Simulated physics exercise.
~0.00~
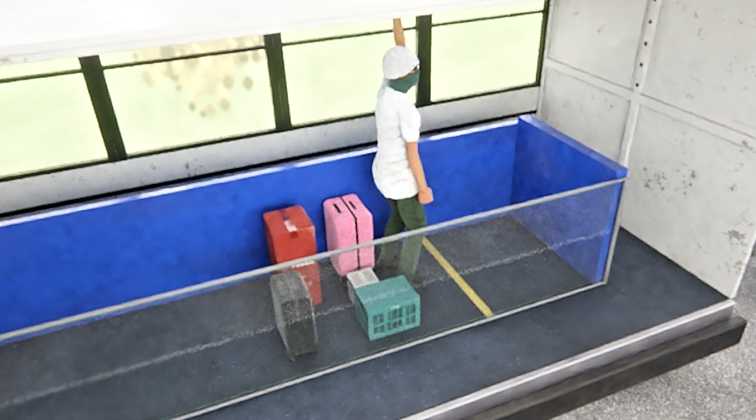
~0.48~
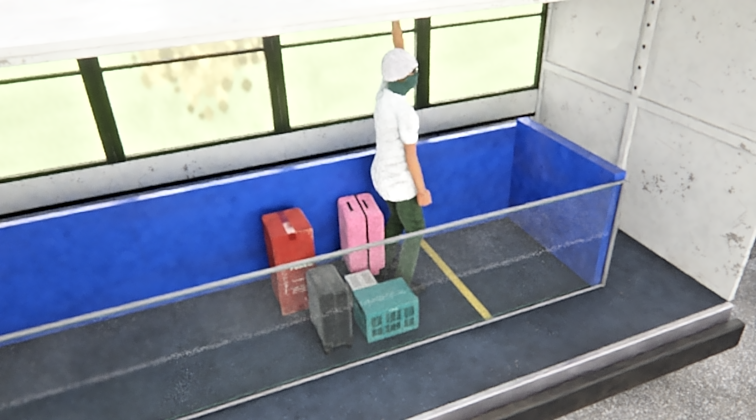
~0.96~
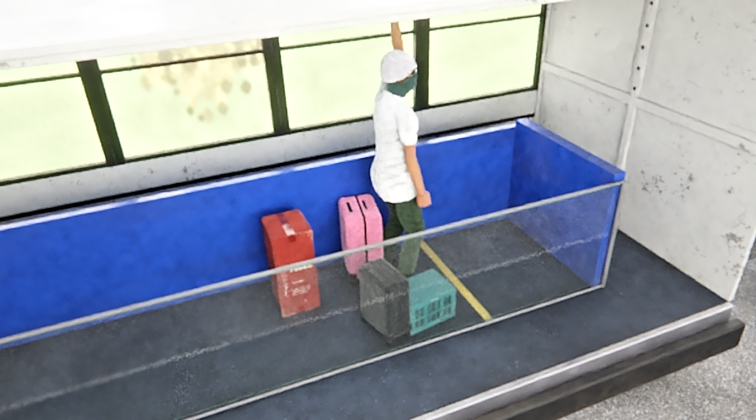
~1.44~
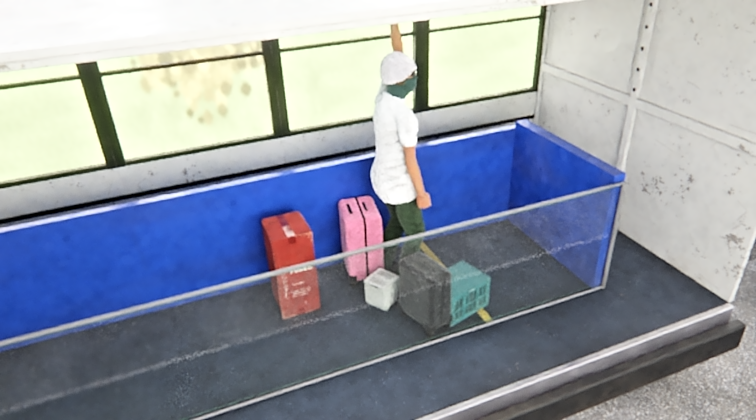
A standing person holds a pole while a black case slides right, pushing a teal crate.
